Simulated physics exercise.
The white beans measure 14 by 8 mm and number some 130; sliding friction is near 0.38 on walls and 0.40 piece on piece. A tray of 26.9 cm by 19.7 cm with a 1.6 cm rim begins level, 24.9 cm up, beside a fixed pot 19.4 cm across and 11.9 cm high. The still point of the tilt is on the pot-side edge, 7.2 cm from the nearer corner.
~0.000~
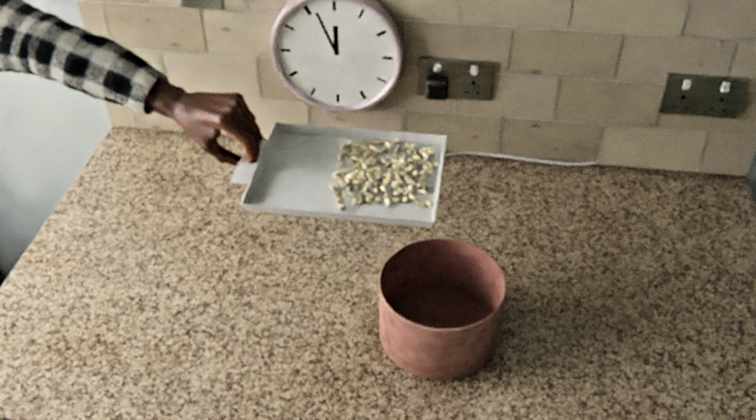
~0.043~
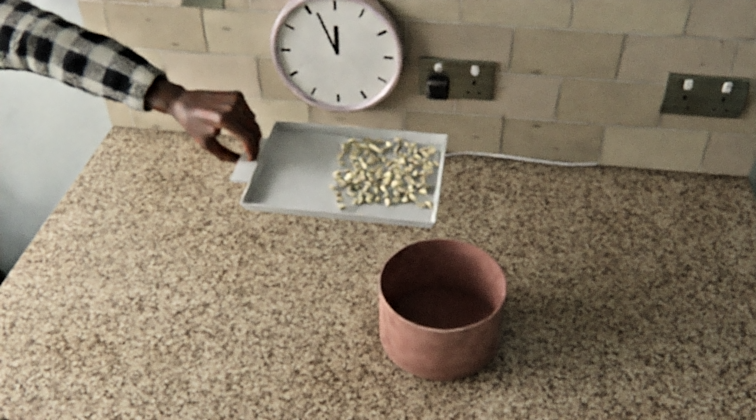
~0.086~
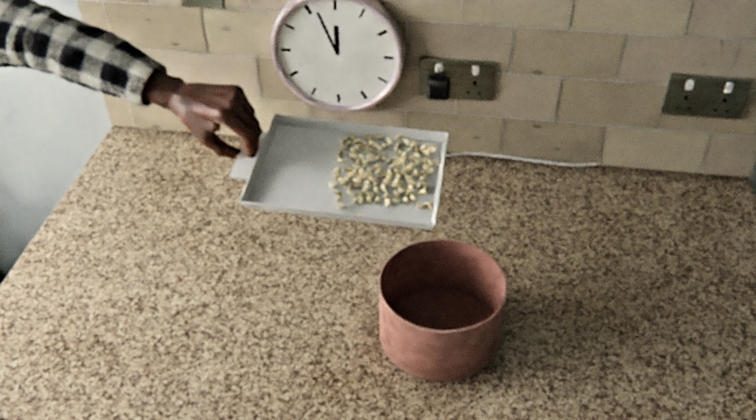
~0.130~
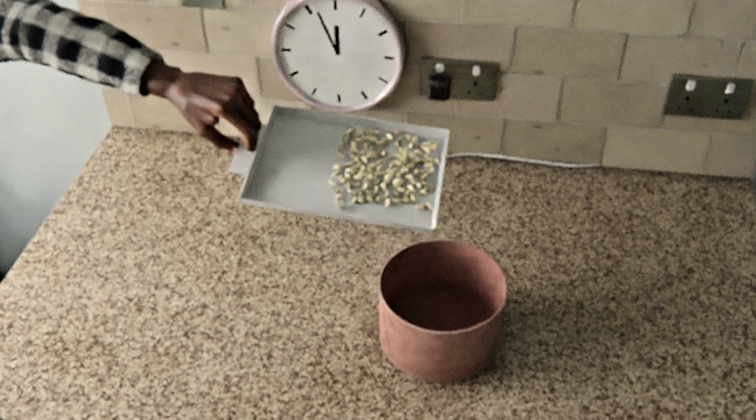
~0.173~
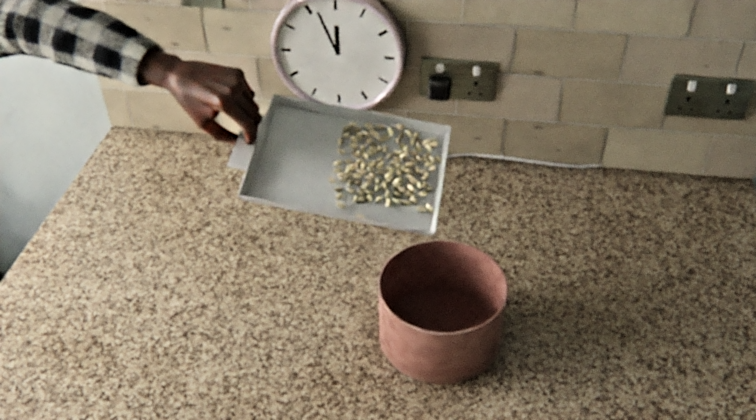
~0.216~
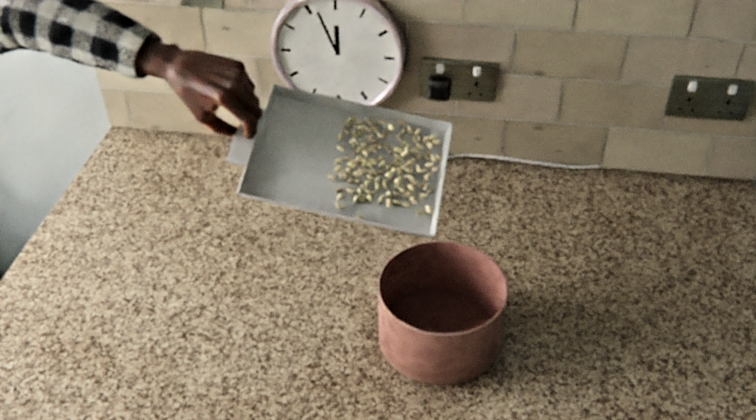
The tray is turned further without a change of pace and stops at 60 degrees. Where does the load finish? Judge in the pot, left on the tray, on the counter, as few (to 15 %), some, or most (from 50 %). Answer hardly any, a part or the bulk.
Pot the bulk, tray a part, counter hardly any.
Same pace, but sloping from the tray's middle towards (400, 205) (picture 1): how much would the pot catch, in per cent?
About 75 per cent.
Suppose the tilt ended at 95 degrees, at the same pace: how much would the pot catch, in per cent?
Then about 100 per cent.
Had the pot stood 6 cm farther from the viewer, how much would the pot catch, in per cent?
Then about 25 per cent.
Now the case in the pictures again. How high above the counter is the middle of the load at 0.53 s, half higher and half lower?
About 26 cm.
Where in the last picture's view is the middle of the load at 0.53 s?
At about (410, 209).
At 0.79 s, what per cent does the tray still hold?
About 45 per cent.
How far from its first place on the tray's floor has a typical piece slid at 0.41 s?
Roughly 3 cm.
After 0.41 s, tilt 40 degrees; the tray holds 100 %, the pot 0 %.
Then, at 0.53 s, tilt 54 degrees; the tray holds 100 %, the pot 0 %.
After 0.79 s, tilt 60 degrees; the tray holds 45 %, the pot 40 %.
At rest (1.9 s), pot 70 %, tray 30 %, counter 0 %.
